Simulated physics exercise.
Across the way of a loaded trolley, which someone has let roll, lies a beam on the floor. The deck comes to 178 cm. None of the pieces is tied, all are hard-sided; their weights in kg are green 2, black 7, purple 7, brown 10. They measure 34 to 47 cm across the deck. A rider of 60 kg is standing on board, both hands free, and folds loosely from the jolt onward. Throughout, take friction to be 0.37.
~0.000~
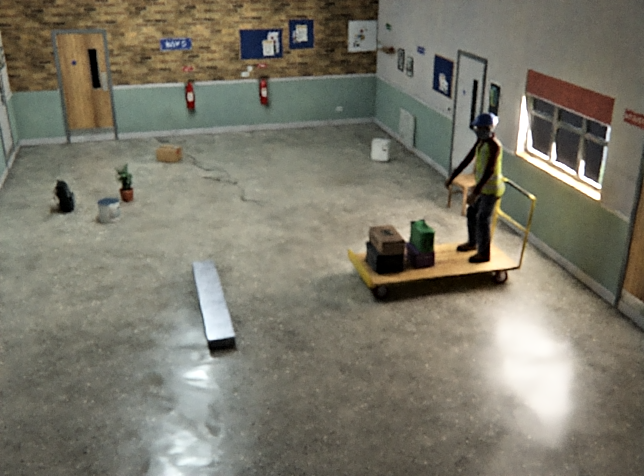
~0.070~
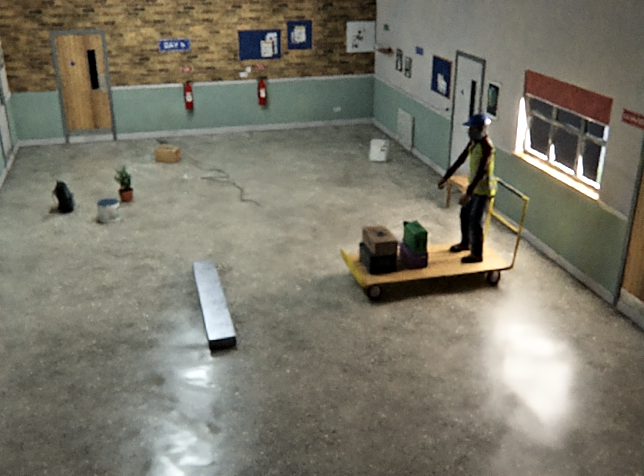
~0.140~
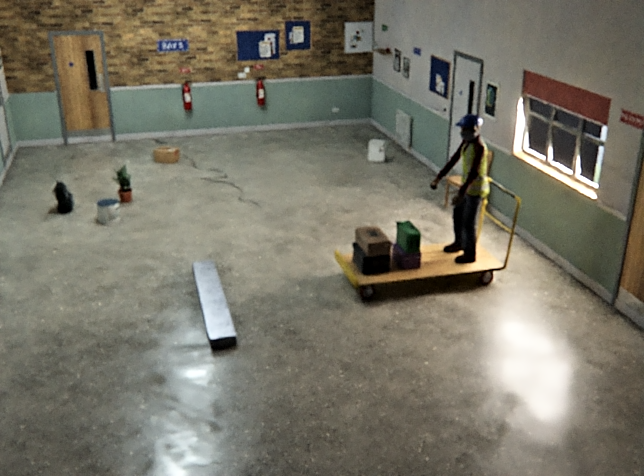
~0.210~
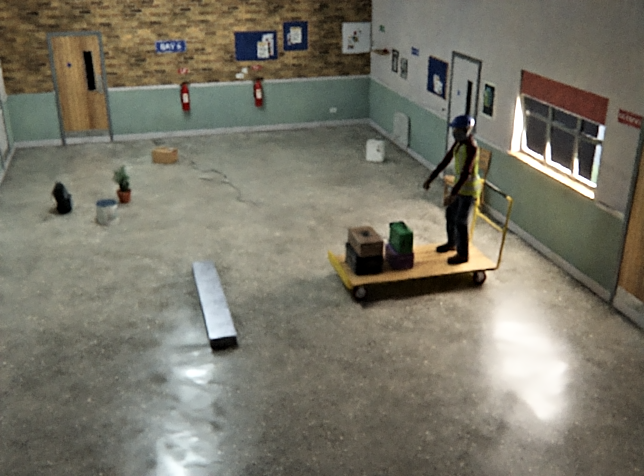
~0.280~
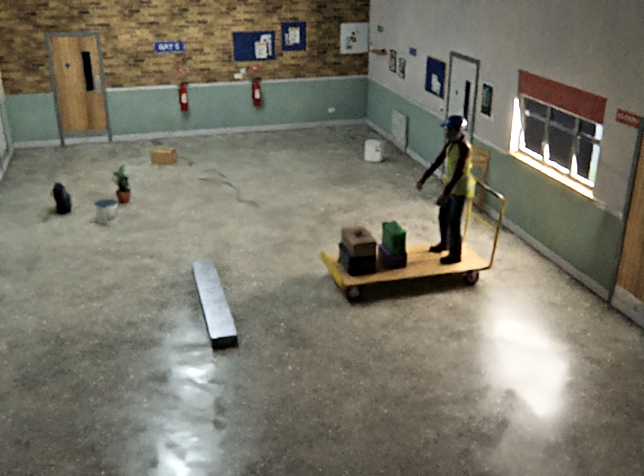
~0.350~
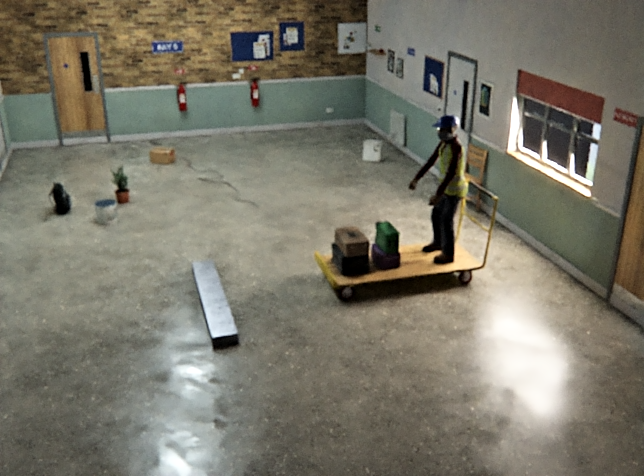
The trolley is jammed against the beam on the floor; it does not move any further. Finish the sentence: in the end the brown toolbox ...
In the end the brown toolbox is left on the deck.
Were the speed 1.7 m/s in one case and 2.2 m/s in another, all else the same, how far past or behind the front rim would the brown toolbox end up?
The first try ends 60 cm past the front rim, the second 90 cm past it.
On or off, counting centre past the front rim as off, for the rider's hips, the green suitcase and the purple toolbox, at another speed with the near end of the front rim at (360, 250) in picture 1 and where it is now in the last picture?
Hips - kept, green - kept, purple - kept.
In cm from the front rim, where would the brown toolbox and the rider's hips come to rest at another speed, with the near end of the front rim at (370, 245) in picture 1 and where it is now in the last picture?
With that change, brown would rest 70 cm beyond the front rim and the hips 110 cm back from it.
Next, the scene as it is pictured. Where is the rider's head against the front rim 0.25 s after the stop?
110 cm behind it.
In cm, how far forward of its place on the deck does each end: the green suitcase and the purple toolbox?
Green 30, purple 20; both in cm.
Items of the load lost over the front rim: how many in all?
The number of pieces is 0.
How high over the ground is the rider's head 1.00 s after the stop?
About 80 cm above the ground.
The wheels strike at 1.47 s.
After 1.72 s the brown toolbox is 15 cm behind the rim, tilted 0°, near (227, 256) in the last picture's view.
After 2.02 s the brown toolbox is 14 cm behind the rim, tilted 0°, near (226, 256) in the last picture's view.
After 2.47 s the brown toolbox is 14 cm behind the rim, tilted 0°, near (226, 256) in the last picture's view.
At the end, 5.5 s, nothing is past the rim; behind it, green suitcase, black suitcase, purple toolbox, brown toolbox and the rider's hips.
